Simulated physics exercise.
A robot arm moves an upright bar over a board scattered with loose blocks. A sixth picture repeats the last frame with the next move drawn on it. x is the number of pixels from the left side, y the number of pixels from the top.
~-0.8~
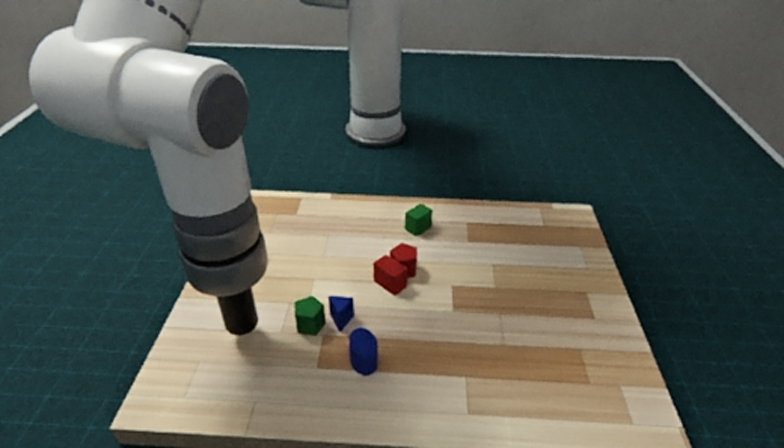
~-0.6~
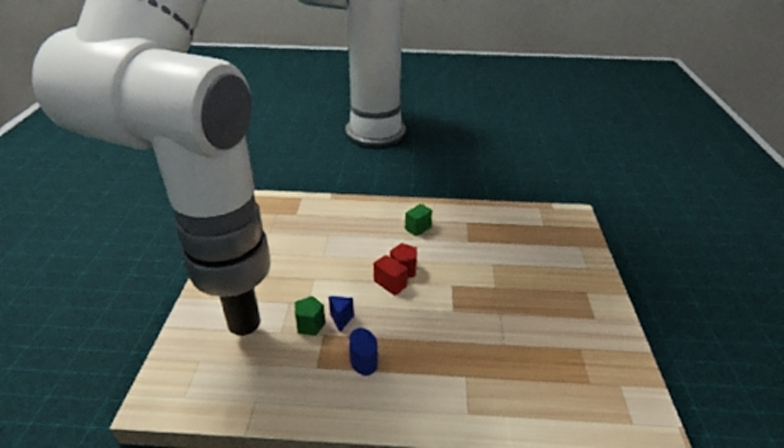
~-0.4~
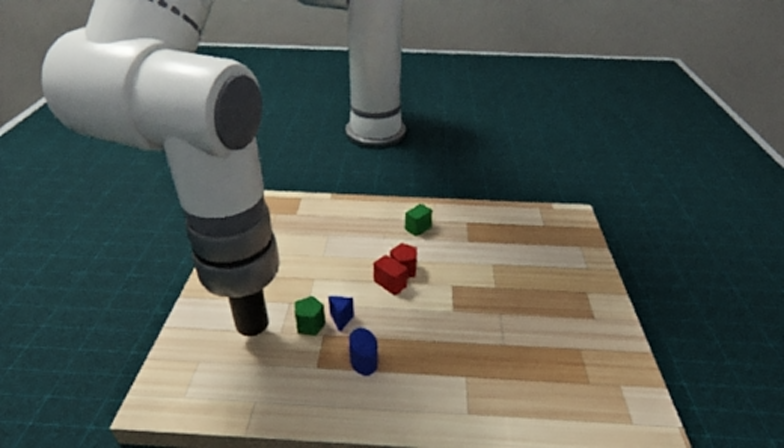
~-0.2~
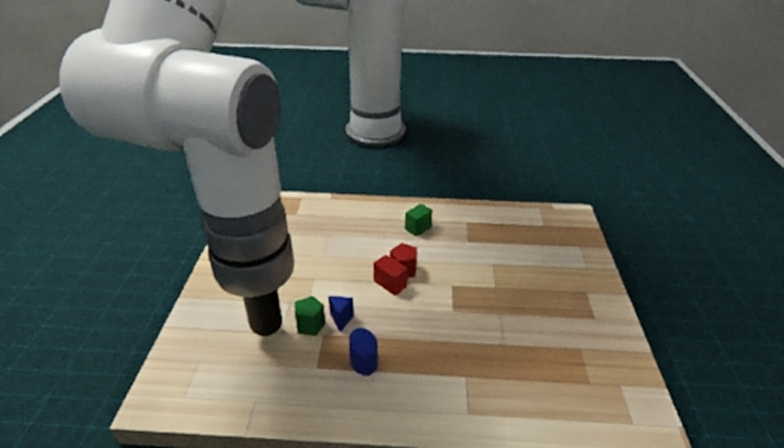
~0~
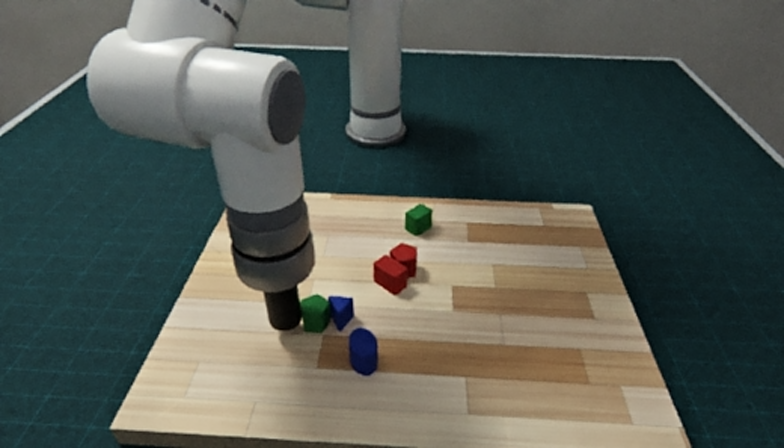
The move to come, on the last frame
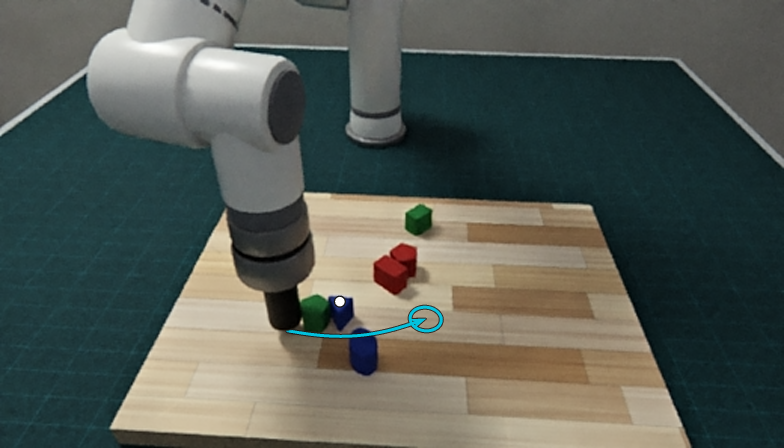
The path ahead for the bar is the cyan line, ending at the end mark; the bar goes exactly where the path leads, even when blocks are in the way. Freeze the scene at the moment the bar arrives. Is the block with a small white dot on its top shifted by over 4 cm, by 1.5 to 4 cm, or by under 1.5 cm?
Long, over 4 cm.
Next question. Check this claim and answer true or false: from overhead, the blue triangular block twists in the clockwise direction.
My answer: False.
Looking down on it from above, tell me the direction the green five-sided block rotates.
Turns anticlockwise.
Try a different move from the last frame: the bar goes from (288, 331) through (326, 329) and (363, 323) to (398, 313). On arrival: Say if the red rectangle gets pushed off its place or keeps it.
By the last moment of the path, the red rectangle has shifted.
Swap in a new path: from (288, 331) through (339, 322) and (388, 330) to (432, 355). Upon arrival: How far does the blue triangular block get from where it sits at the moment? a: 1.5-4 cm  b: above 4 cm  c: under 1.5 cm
I'll go with b - above 4 cm.
The drawn path runs from (288, 331) over (334, 336) and (382, 332) to (426, 319); the dot is on the blue triangular block.
What follows on the original path. One third of the way, bar (335, 326); green five-sided block (352, 299), turned 55° anticlockwise; blue triangular block (369, 290).
Two thirds of the way, bar (382, 321); green five-sided block (368, 294), turned 100° anticlockwise; blue triangular block (379, 281), turned 50° anticlockwise; blue oval block (372, 343), turned 35° clockwise.
At the end, bar (427, 308); green five-sided block (368, 294), turned 100° anticlockwise; blue triangular block (379, 281), turned 50° anticlockwise; blue oval block (372, 343), turned 35° clockwise; red rectangle not moved.
